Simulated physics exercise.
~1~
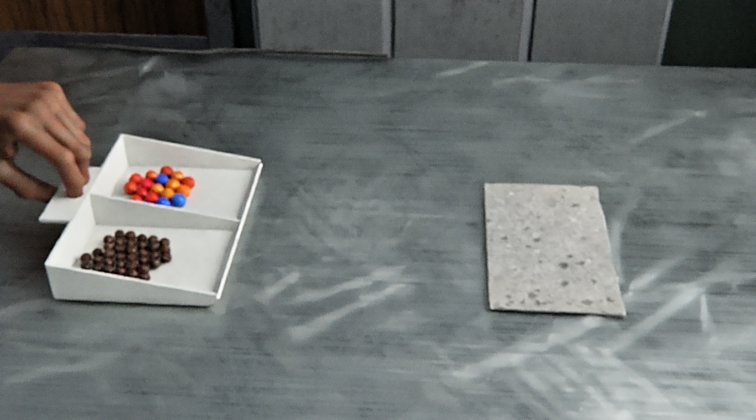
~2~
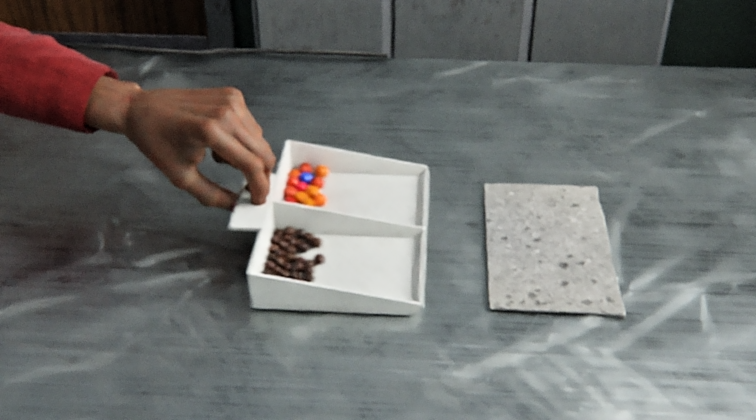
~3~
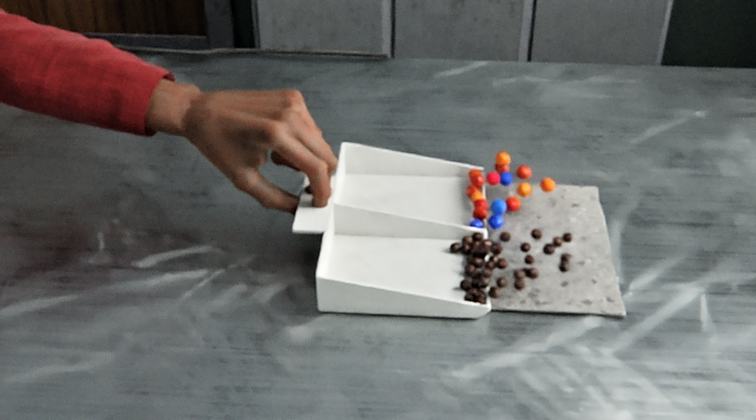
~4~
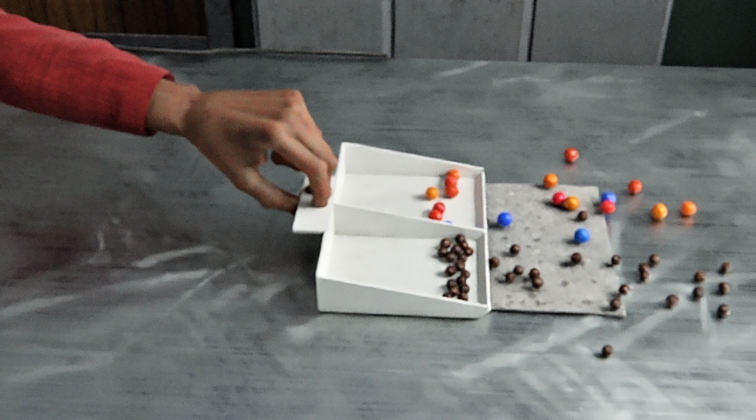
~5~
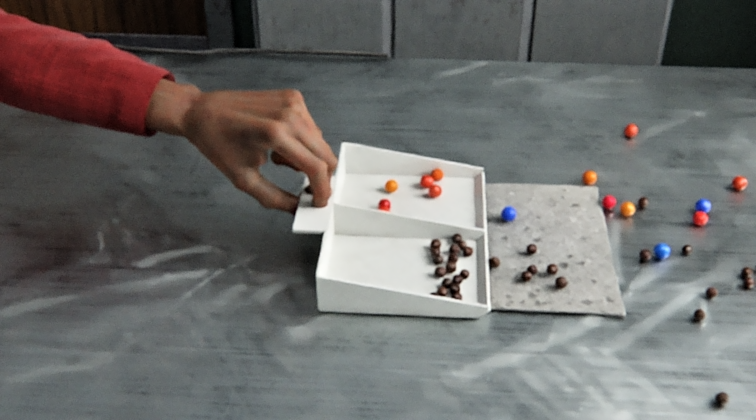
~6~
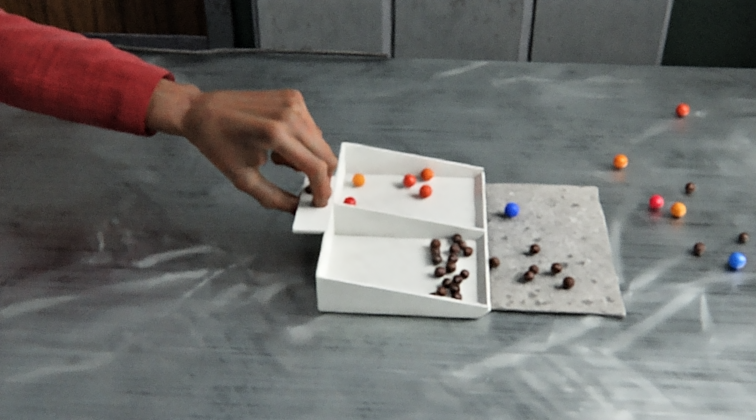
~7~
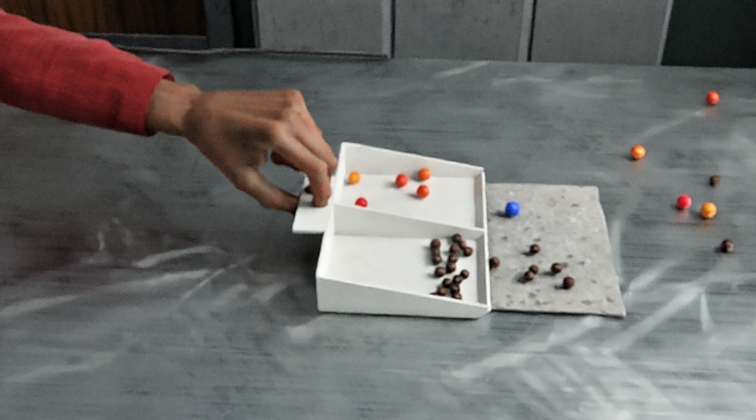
Hand sliding a divided white tray right against a speckled slab, brown beads and colourful balls partly spilling over the front rim.
